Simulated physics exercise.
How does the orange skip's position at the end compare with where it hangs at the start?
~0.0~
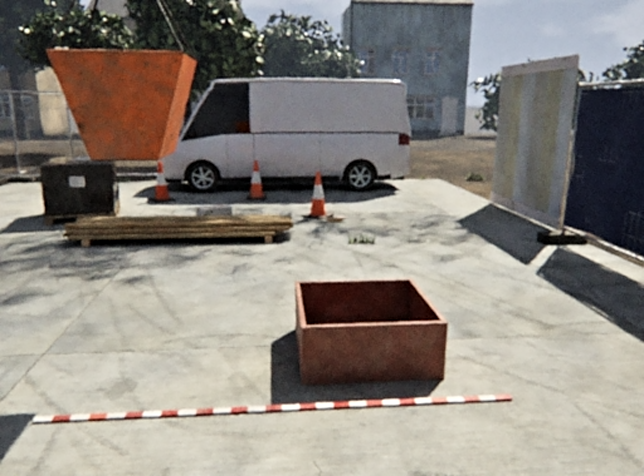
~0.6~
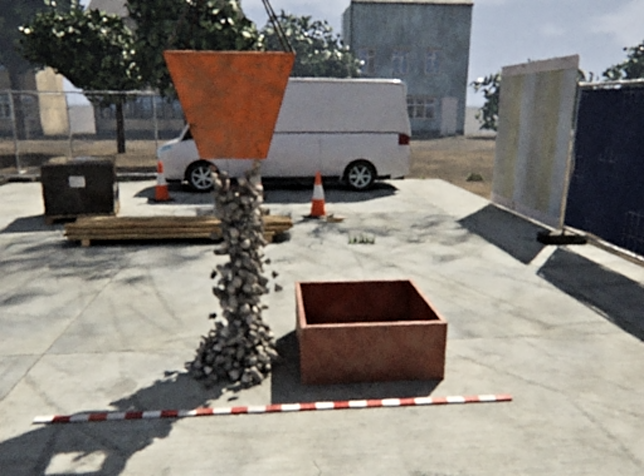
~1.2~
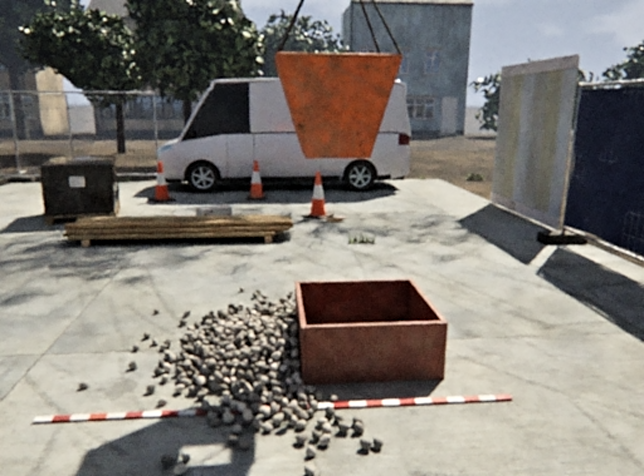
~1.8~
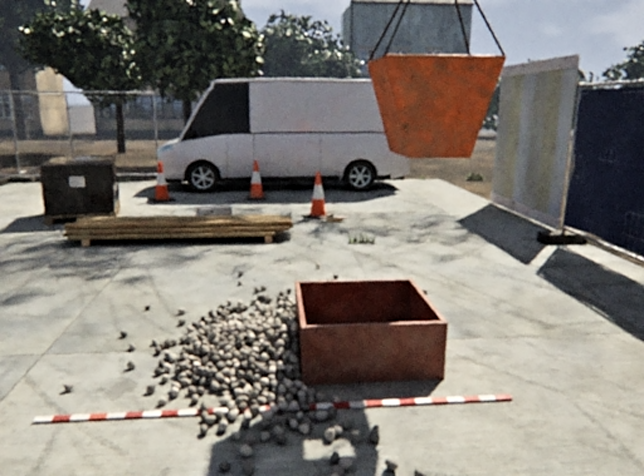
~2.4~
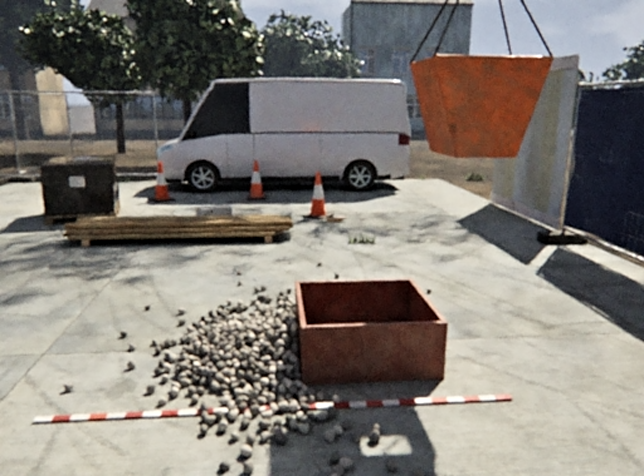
It starts at the upper left, by the front of the white van, and ends at the upper right, beyond the back of the van and in front of the pale upright panel.
